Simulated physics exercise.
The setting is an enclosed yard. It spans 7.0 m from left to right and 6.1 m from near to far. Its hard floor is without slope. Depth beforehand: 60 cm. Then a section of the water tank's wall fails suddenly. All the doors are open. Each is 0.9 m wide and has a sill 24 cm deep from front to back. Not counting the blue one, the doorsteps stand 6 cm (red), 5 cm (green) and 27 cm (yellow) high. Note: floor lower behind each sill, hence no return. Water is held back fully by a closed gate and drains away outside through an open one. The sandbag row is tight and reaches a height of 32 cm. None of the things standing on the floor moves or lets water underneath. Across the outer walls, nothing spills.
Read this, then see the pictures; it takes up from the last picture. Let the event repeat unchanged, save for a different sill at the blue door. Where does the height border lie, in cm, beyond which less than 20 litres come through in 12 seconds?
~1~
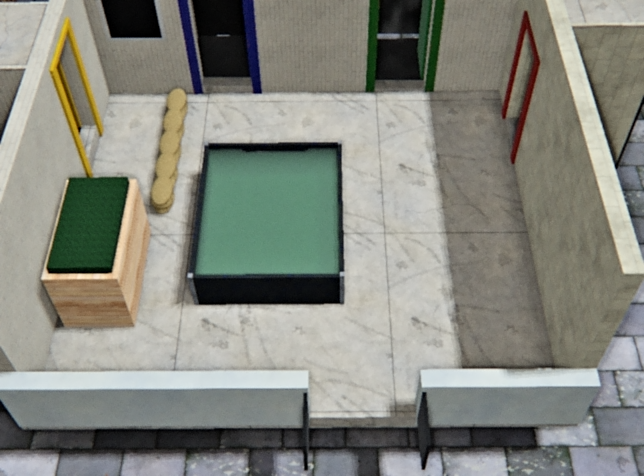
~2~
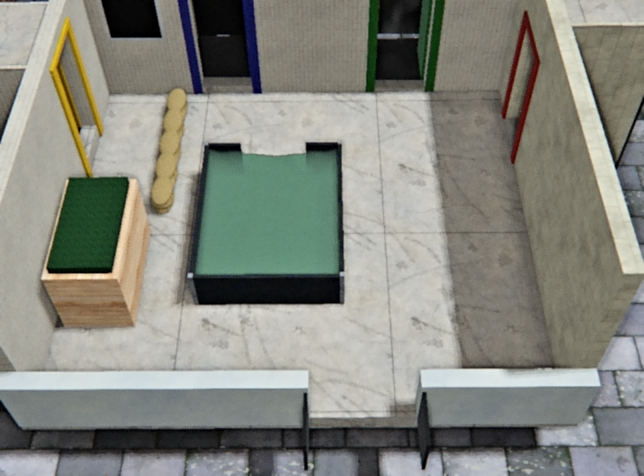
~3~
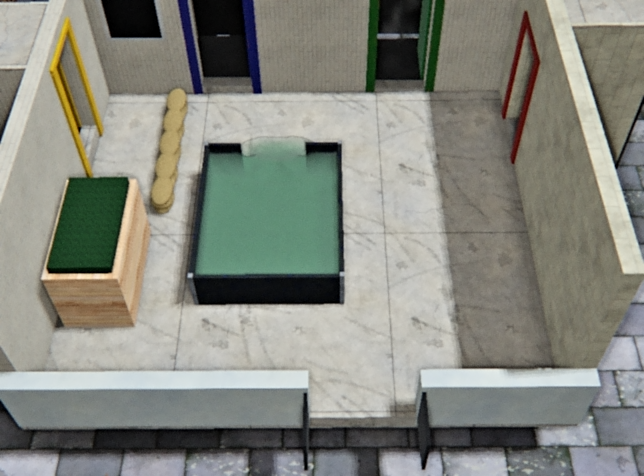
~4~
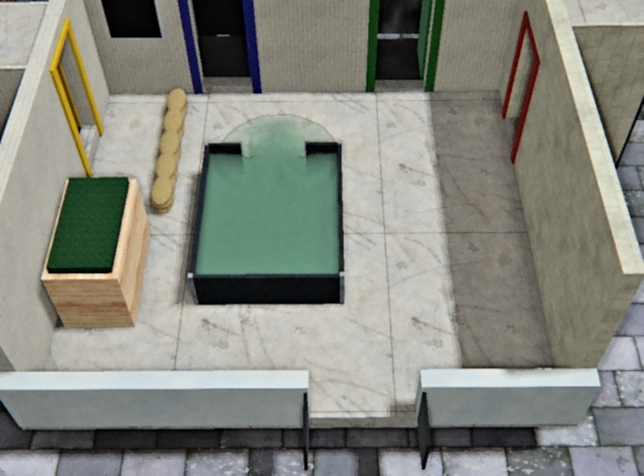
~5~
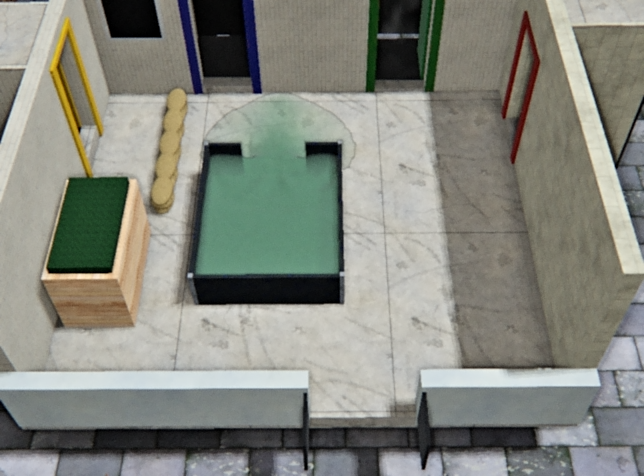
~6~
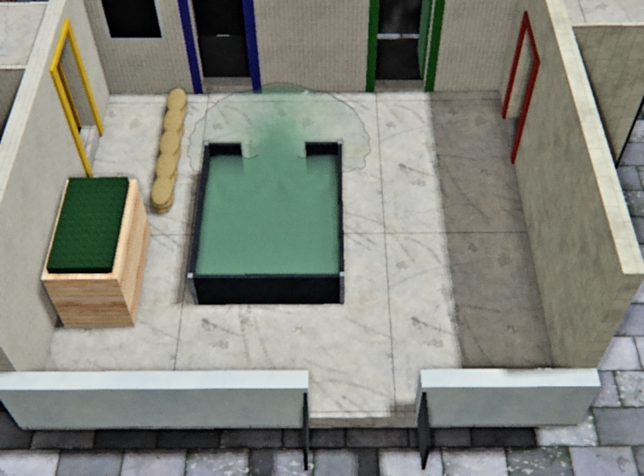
It lies at roughly 24 cm.
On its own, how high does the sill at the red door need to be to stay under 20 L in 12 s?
At red, roughly 13.0 cm.
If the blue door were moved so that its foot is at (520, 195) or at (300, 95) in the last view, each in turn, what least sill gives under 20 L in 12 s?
About 5.0 and 30 cm.
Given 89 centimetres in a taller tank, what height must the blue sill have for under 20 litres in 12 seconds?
I'd say close to 37 cm.
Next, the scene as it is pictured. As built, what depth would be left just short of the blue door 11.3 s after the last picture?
Some 8.0 cm.
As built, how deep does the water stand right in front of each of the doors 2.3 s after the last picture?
Depth (cm): Red 14 / blue 26 / green 10 / yellow 7.
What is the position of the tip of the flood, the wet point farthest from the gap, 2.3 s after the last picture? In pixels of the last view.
The tip of the flood lies near (492, 96).
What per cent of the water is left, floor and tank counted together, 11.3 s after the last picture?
About 84 in every hundred.
Then, 0.7 s after the last picture water covers 15 % of the floor, deepest (35 cm) near (280, 97); 26 cm at the blue door, 9 litres in over its 15 cm sill.
Then, 2.3 s after the last picture water covers 35 % of the floor, deepest (28 cm) near (280, 97); 26 cm at the blue door, 87 litres in over its 15 cm sill.
Then, 11.3 s after the last picture water covers 95 % of the floor, deepest (10 cm) near (173, 401); 8 cm at the blue door, 140 litres in over its 15 cm sill.
At the blue door as built, the water peaked near 29 cm, 1.7 s after the last picture.
With a sill of 21.5 cm, 38 litres would have come in within the 12 s; with 29 cm, 2 litres. So under 20 litres takes about 24 cm.
